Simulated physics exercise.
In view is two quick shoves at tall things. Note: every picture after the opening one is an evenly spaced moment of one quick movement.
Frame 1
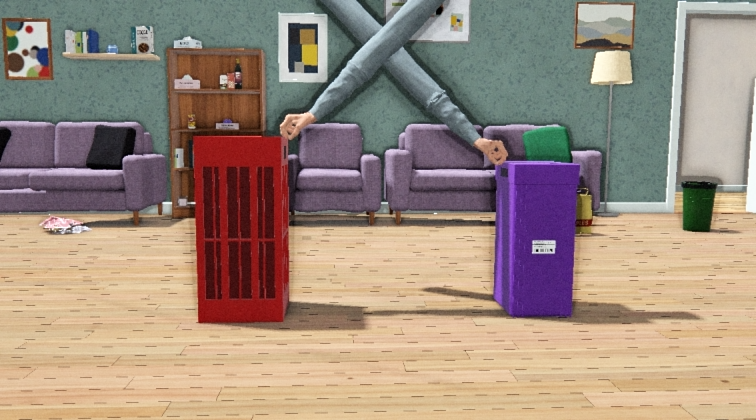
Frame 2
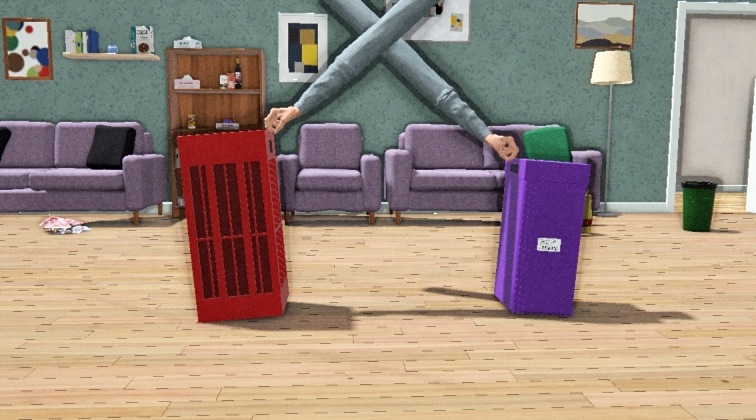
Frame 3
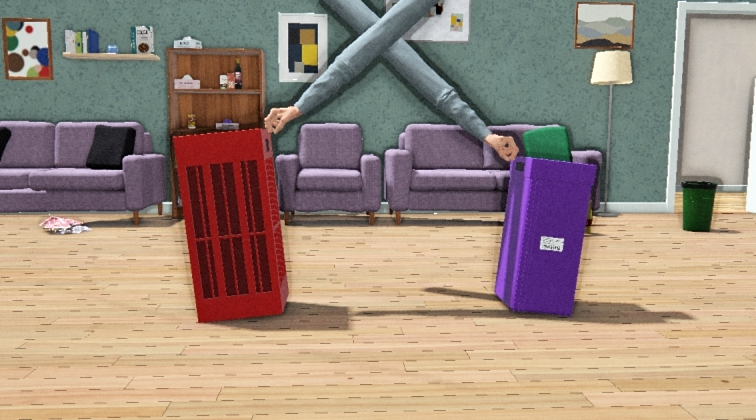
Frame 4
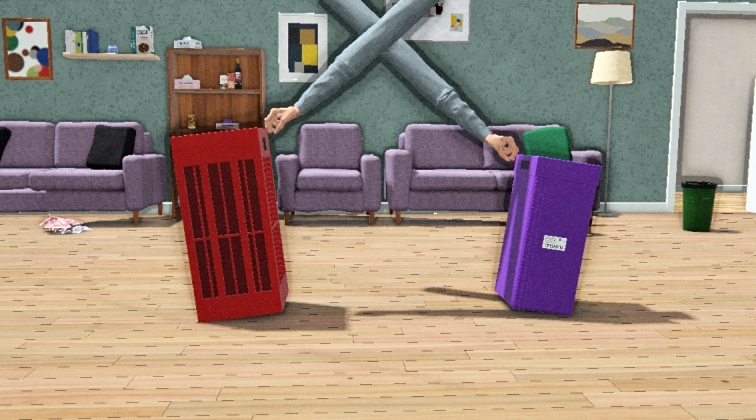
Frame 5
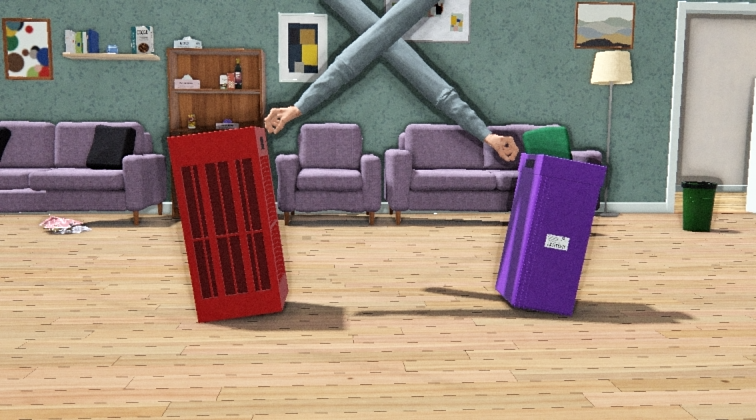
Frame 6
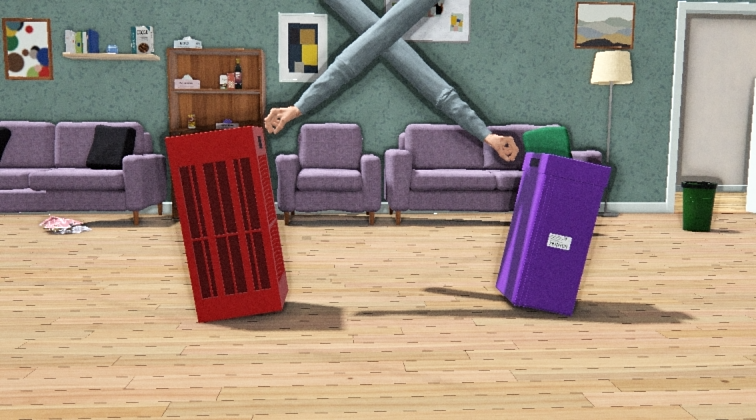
Two sleeved arms cross in the upper middle of a living room seen straight on from a still camera, with purple sofas, a wooden shelf and a lamp along the green wall behind. A tall red crate stands on the wooden floor at left and a tall purple tote at right. The hands push their tops outward, and the crate leans left while the tote tilts steadily right.
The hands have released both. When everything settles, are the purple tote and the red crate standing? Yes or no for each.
Purple tote: No; red crate: Yes.
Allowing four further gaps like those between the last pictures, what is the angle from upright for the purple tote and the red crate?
They'd lean some 18° and 10° from upright.
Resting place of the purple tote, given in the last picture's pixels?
Around (632, 277).
Then, 0.40 s after the last picture, purple tote 41° off upright near (588, 234); red crate upright near (247, 225).
At rest, the purple tote goes down on its side, near (632, 277); the red crate returns to its base, near (245, 225).
